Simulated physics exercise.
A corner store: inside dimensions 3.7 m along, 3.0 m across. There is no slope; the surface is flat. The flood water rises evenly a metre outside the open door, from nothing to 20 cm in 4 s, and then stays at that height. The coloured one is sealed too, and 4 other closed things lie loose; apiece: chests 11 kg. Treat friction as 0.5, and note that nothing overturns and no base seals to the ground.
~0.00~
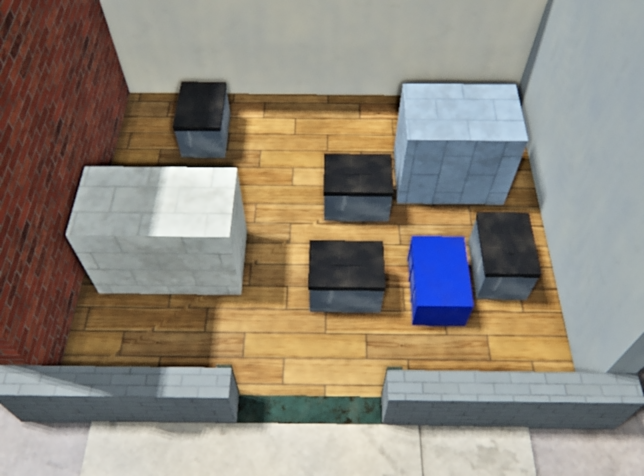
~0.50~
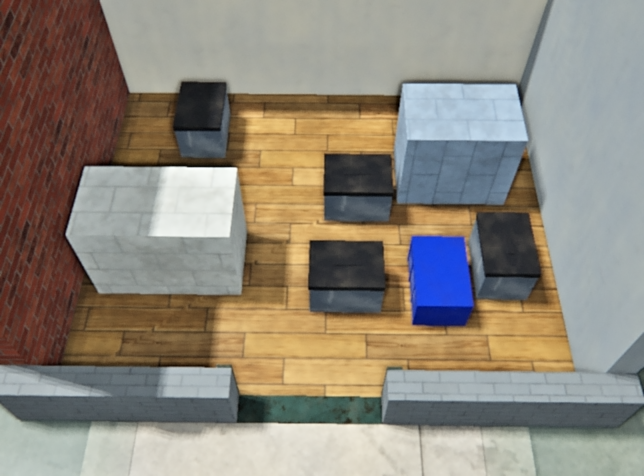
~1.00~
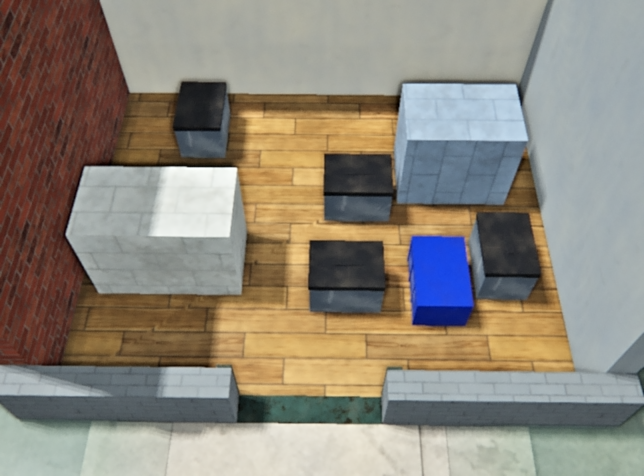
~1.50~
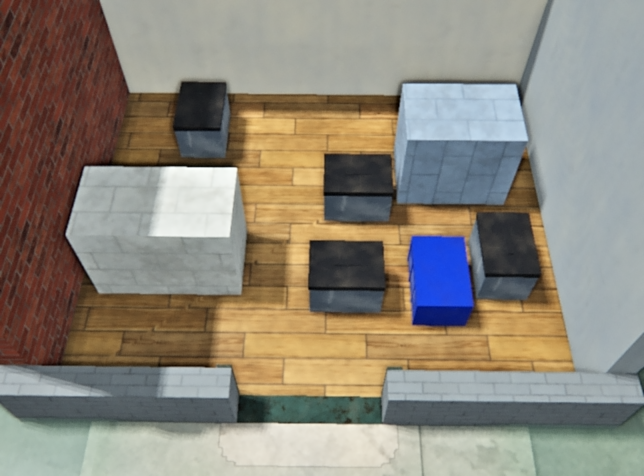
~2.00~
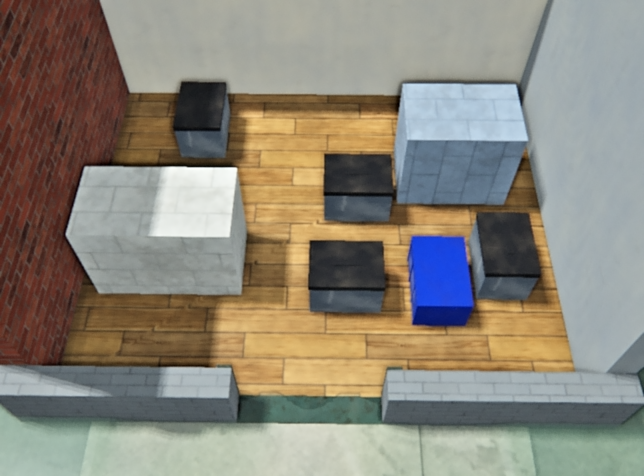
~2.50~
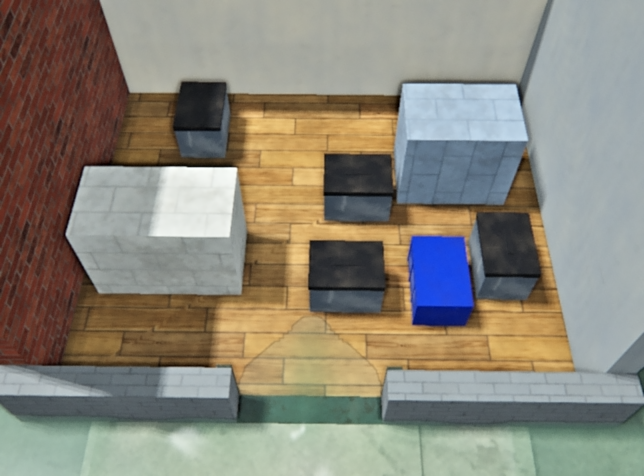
In a small store with a brick wall on the left, pale green water spread across the pavement outside, then a thin patch crept through the doorway, while the blue crate and dark-topped boxes stayed still.
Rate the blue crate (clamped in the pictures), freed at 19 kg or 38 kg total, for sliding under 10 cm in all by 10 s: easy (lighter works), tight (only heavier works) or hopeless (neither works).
Easy.
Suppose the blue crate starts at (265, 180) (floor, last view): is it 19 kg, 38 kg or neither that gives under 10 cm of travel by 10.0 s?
Well, must use the heavier.
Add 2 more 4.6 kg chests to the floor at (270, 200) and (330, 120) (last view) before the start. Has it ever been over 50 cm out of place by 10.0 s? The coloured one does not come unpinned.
Results: Threshold exceeded; threshold not reached.
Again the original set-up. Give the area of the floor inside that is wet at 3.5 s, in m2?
Wet area: Approx. 2.0 m2.
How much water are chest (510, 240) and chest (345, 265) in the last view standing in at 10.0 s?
Roughly 6 and 12 cm.
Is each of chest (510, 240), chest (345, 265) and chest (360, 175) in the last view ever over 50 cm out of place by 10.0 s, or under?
In that order: Below, beyond, beyond.
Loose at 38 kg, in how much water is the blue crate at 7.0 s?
Close to 4 cm deep.
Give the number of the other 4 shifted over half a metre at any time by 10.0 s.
The total is 3.
After 3.5 s the blue crate would be 0 cm from its start with 19 kg and 0 cm from its start with 38 kg; 1 cm of water round it then.
After 4.5 s the blue crate would be 0 cm from its start with 19 kg and 0 cm from its start with 38 kg; 3 cm of water round it then.
After 7.0 s the blue crate would be 0 cm from its start with 19 kg and 0 cm from its start with 38 kg; 4 cm of water round it then.
After 10.0 s the blue crate would be 0 cm from its start with 19 kg and 0 cm from its start with 38 kg; 7 cm of water round it then.
